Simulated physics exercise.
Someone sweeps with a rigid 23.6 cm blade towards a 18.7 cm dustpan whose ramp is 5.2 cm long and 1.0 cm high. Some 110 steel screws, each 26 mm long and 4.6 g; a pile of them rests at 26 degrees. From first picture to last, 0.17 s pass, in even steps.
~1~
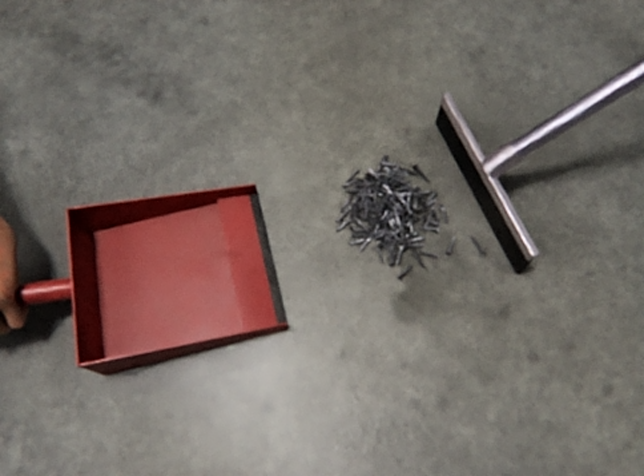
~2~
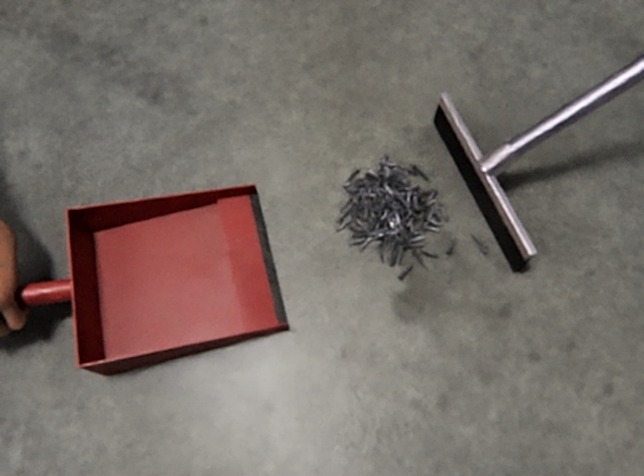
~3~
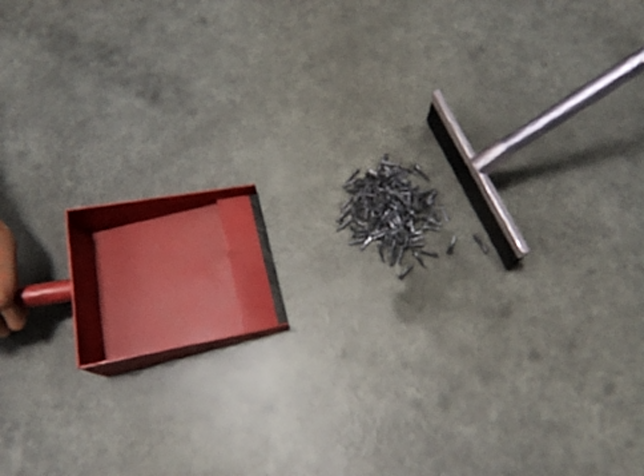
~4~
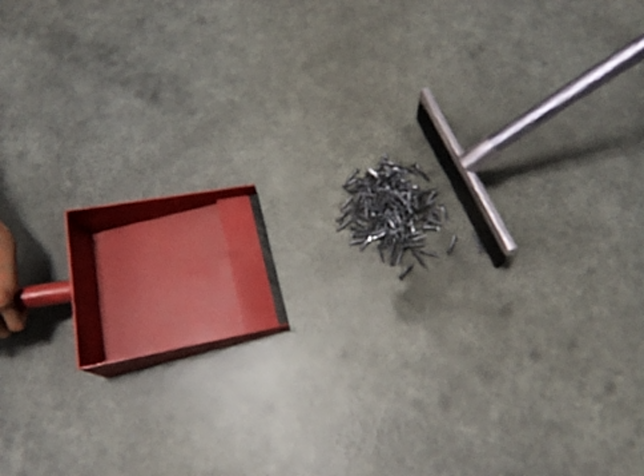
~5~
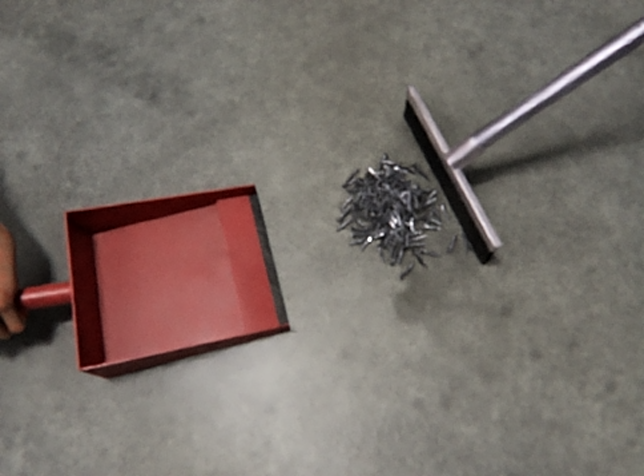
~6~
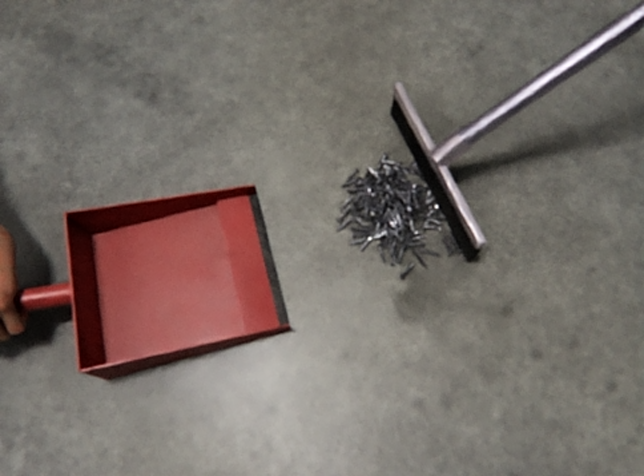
The clip opens on a grey floor with a red dustpan held by a hand at the left, a pile of small dark metal pieces in the middle, and a long-handled blade at the right. The blade barely shifts at first, then slides left until it meets the pile's right edge, nudging a few pieces.
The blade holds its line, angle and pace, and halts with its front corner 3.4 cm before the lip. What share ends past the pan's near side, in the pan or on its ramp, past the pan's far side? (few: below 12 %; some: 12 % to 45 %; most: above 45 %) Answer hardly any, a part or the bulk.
Past the pan's near side: Hardly any; in the pan or on its ramp: Hardly any; past the pan's far side: A part.
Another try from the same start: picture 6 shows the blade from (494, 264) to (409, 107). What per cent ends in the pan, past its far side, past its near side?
Pan 15, far 10, near 0.
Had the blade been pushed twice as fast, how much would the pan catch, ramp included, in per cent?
It would be near 20 per cent.
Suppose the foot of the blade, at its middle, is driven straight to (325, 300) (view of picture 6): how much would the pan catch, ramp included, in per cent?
Some 15 per cent.
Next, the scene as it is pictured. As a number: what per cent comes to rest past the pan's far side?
About 25 per cent.
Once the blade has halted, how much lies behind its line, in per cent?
About 15 per cent.
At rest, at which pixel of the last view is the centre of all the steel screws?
Near (284, 217).
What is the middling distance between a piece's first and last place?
About 14 cm.
Then, 0.21 s after the last picture, middle of the blade 13 cm from the lip; 0 % over the lip, far side 10 %, near side 0 %.
Then, 0.34 s after the last picture, middle of the blade 7 cm from the lip; 0 % over the lip, far side 20 %, near side 0 %.
Then, 0.60 s after the last picture, middle of the blade 5 cm from the lip; 5 % over the lip, far side 25 %, near side 0 %.
In the end, near side 0 %, pan 5 %, far side 25 %, in front of the lip or behind the blade 70 %.
